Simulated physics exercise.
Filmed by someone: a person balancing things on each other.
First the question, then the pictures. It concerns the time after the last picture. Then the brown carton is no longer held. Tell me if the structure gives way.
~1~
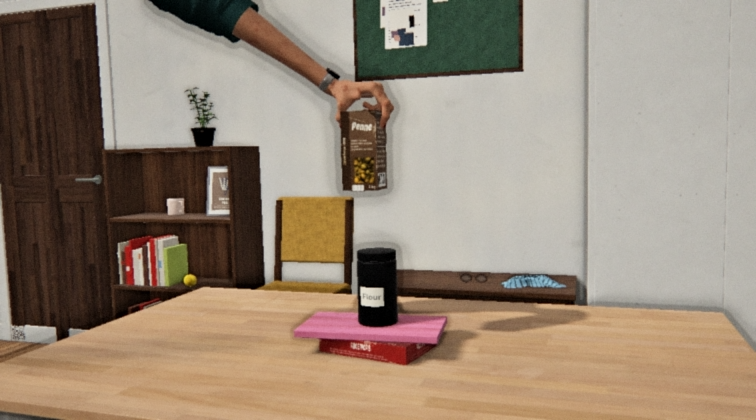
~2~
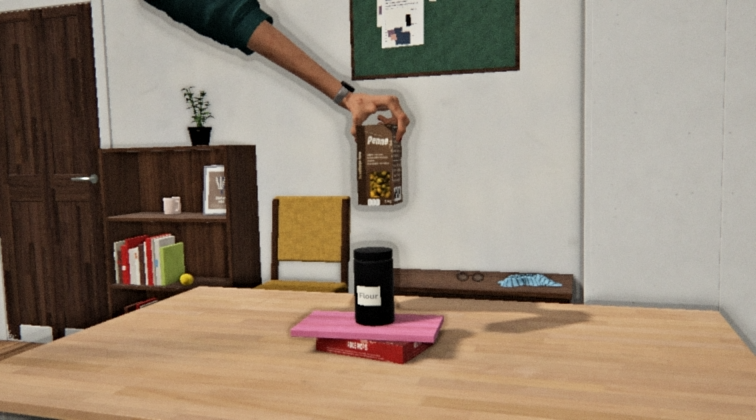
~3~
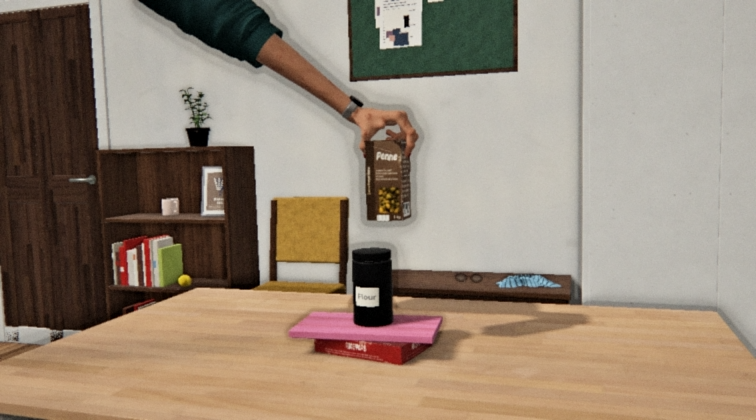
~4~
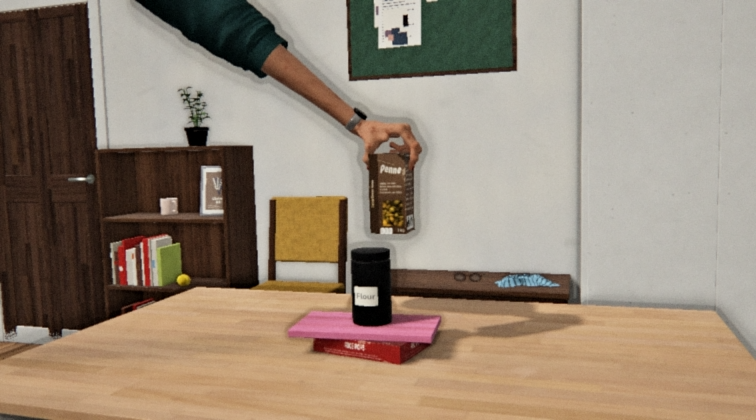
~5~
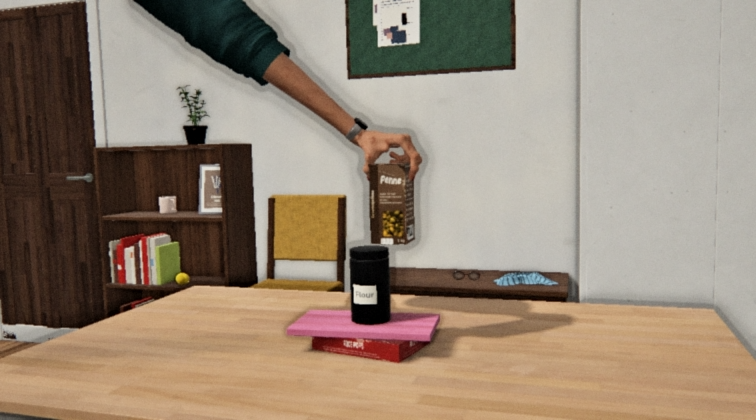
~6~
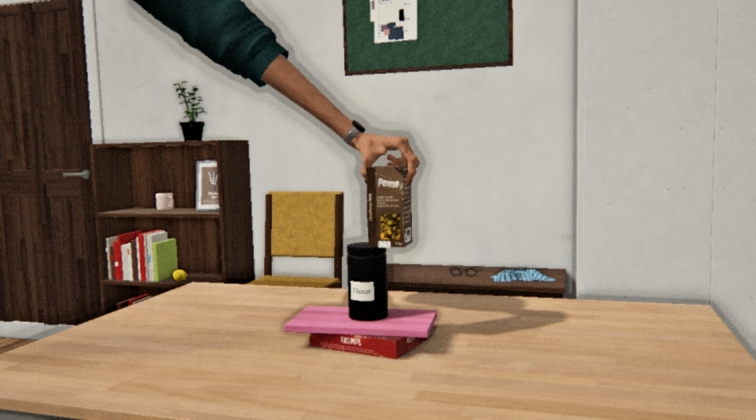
It gives way.
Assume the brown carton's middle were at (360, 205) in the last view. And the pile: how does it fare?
In the end the pile does not fall.
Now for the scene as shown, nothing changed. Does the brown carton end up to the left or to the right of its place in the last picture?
Its movement is toward the right.
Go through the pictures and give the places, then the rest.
The first frame shows on its way; brown carton (364, 151); black jar (377, 286).
The second frame shows on its way; brown carton (380, 165); pink board (370, 325).
The third frame shows on its way; brown carton (388, 180); red packet (373, 340).
The fourth frame shows on its way; brown carton (392, 193); black jar (371, 286).
The fifth frame shows on its way; brown carton (392, 203); pink board (366, 324).
The sixth frame shows set down, still held; brown carton (390, 206); red packet (368, 334).
Then, 0.50 s on from there, brown carton now fallen.
Then, 0.70 s on from there, black jar turned 6° from how it was put.
Then, 0.90 s on from there, black jar turned 3° from how it was put.
In the end, fallen, brown carton; the other 3 unmoved. At the end, from the last picture's camera, brown carton near (573, 338). The pile gives way.
